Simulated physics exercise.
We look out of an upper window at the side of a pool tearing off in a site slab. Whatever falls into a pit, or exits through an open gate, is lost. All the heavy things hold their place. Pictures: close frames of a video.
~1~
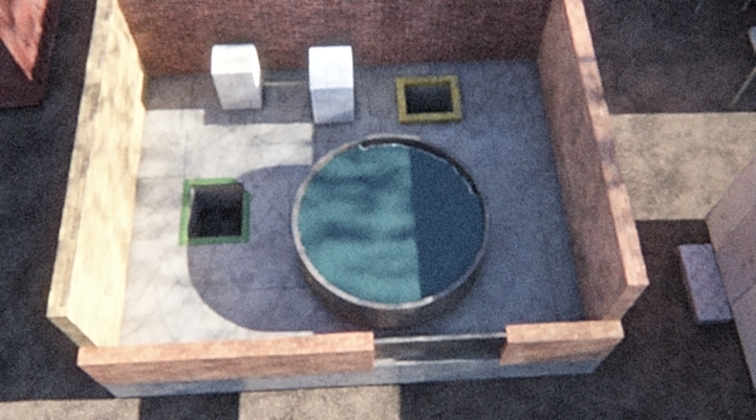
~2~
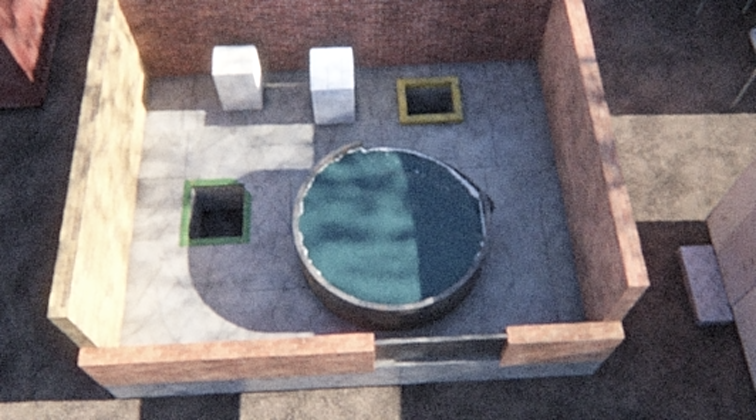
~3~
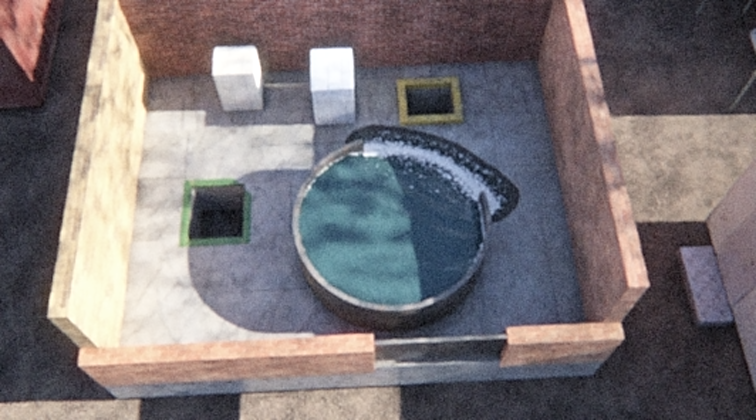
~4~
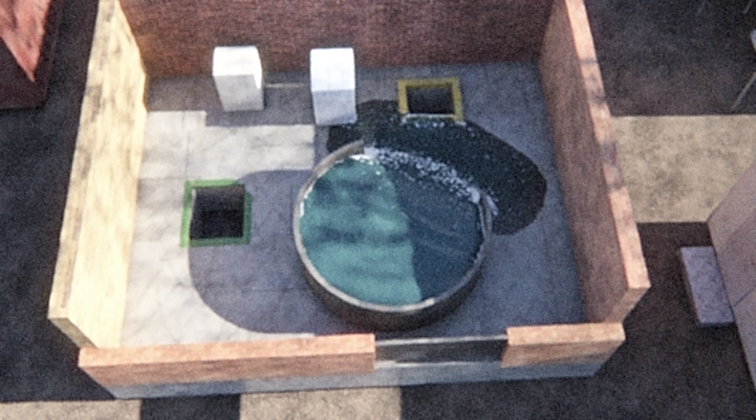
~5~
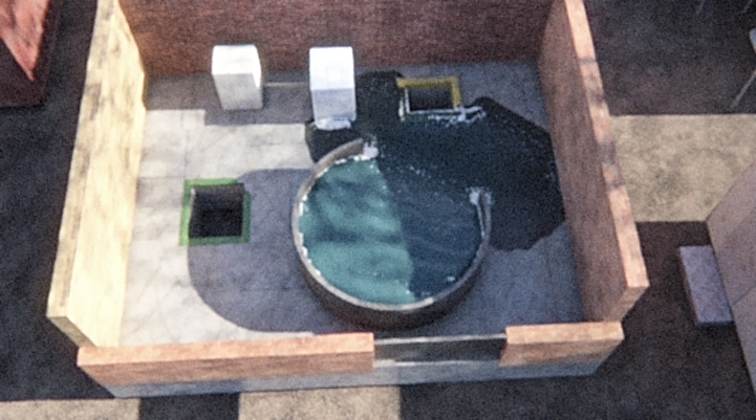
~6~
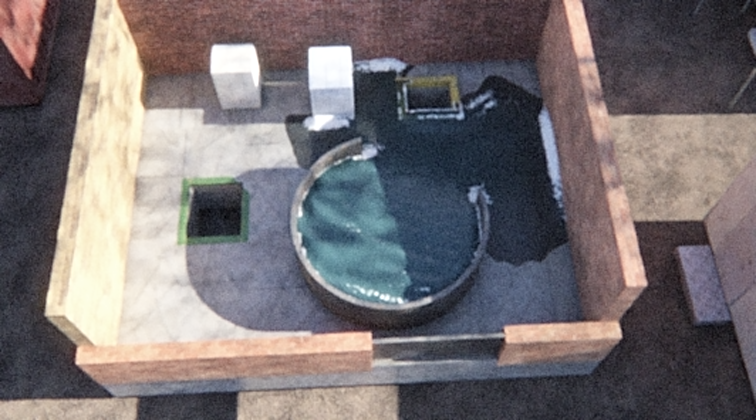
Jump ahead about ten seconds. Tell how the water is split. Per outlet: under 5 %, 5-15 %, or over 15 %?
The gate will receive a cut falling short of five per cent, the yellow pit will receive a cut exceeding fifteen per cent, the green pit will receive a cut lying in the five-to-fifteen per cent band.
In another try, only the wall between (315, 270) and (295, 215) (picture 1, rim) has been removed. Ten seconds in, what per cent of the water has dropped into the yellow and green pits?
The yellow pit takes 0 per cent and the green pit 30 per cent.
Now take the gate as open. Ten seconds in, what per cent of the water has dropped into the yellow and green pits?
Parts in a hundred: Yellow 35, green 8.
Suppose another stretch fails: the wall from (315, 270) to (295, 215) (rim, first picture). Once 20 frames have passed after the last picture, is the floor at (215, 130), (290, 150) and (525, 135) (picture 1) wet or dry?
Note, points one to three: Reached and soaked / unreached / unreached.
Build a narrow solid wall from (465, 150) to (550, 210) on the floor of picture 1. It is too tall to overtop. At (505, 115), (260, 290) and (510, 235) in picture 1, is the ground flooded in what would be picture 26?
Swamped, untouched, swamped.
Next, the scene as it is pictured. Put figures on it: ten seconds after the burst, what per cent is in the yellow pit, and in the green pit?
In order, near 28 and 12 in a hundred.
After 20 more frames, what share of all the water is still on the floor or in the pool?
I'd put it near 78 %.
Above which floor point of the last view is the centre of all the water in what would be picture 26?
Centre point: Around (417, 168).
A moment on, water covers 40 % of the floor; the gate 0 %, the yellow pit 5 %, the green pit 0 %.
Next, water covers 45 % of the floor; the gate 0 %, the yellow pit 12 %, the green pit 0 %.
Then, water covers 65 % of the floor; the gate 0 %, the yellow pit 22 %, the green pit 0 %.
Later, water covers 95 % of the floor; the gate 0 %, the yellow pit 28 %, the green pit 5 %.
In the end, water covers 100 % of the floor; the gate 0 %, the yellow pit 28 %, the green pit 12 %.
